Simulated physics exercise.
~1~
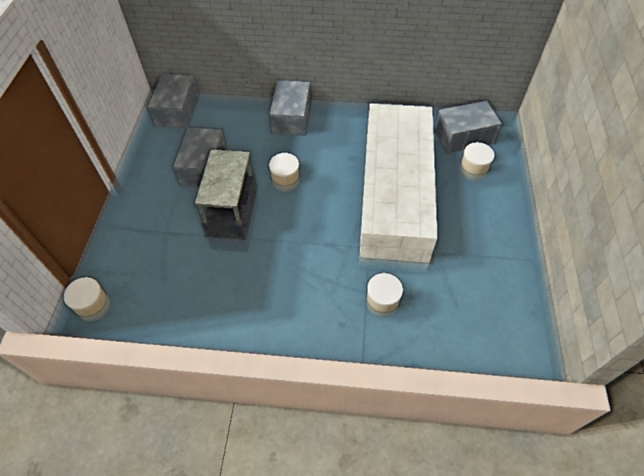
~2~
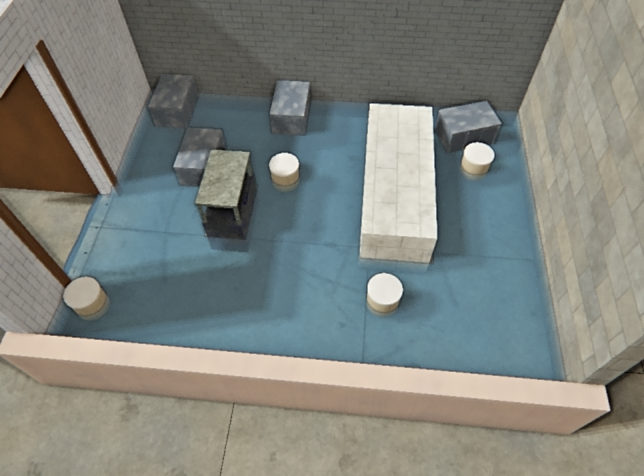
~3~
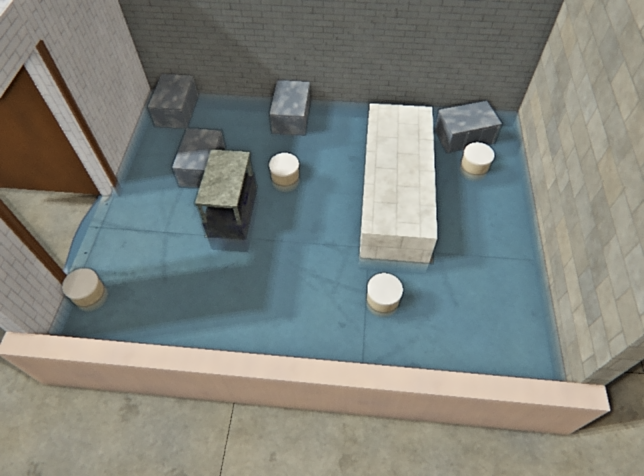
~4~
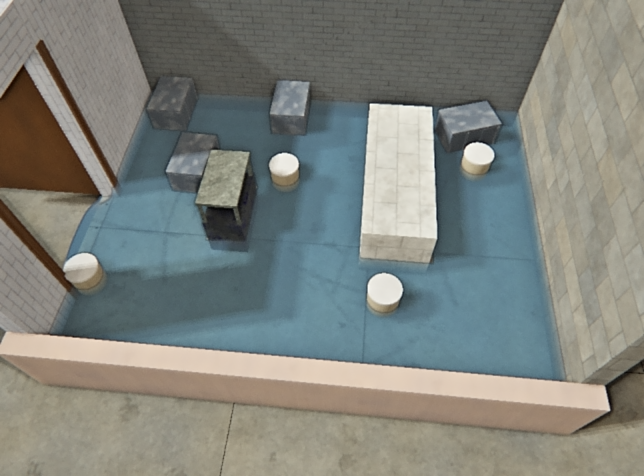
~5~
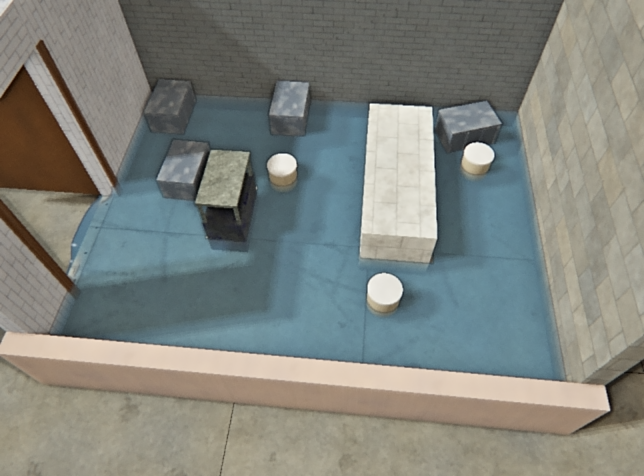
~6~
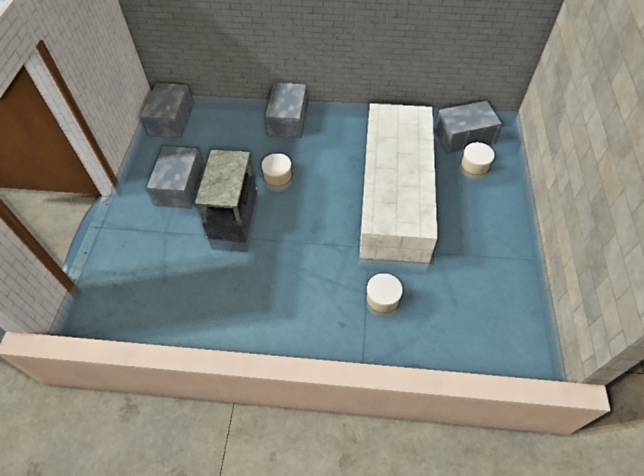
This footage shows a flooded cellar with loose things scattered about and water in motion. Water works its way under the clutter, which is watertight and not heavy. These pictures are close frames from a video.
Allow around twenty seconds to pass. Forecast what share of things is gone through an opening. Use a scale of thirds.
On that scale, two thirds or above.
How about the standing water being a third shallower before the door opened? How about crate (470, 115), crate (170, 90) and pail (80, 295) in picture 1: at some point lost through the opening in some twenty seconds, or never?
Going item by item, that's still there, then exited, then exited.
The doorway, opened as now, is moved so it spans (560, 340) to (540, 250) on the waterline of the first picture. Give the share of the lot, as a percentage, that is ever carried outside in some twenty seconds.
Share: Near 40 %.
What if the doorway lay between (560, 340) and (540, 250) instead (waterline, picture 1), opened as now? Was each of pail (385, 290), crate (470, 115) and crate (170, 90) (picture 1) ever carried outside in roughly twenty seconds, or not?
Looking at them in turn, number one is flushed away, number two is flushed away, and number three is held back.
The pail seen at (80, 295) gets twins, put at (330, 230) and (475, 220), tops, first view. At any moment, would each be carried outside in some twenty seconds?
First retained, then retained.
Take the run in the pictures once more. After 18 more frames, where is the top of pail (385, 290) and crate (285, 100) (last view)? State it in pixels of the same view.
Roughly at (208, 265) and (189, 123).
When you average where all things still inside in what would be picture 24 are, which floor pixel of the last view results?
Around pixel (297, 196).
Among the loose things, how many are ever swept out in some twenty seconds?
My count comes to 6.
A moment on, 1 of 8 are out; 7 afloat.
Next, 3 of 8 are out; 5 afloat.
Later, 6 of 8 are out; 1 afloat.
In the end, 6 of 8 are out; 1 afloat.
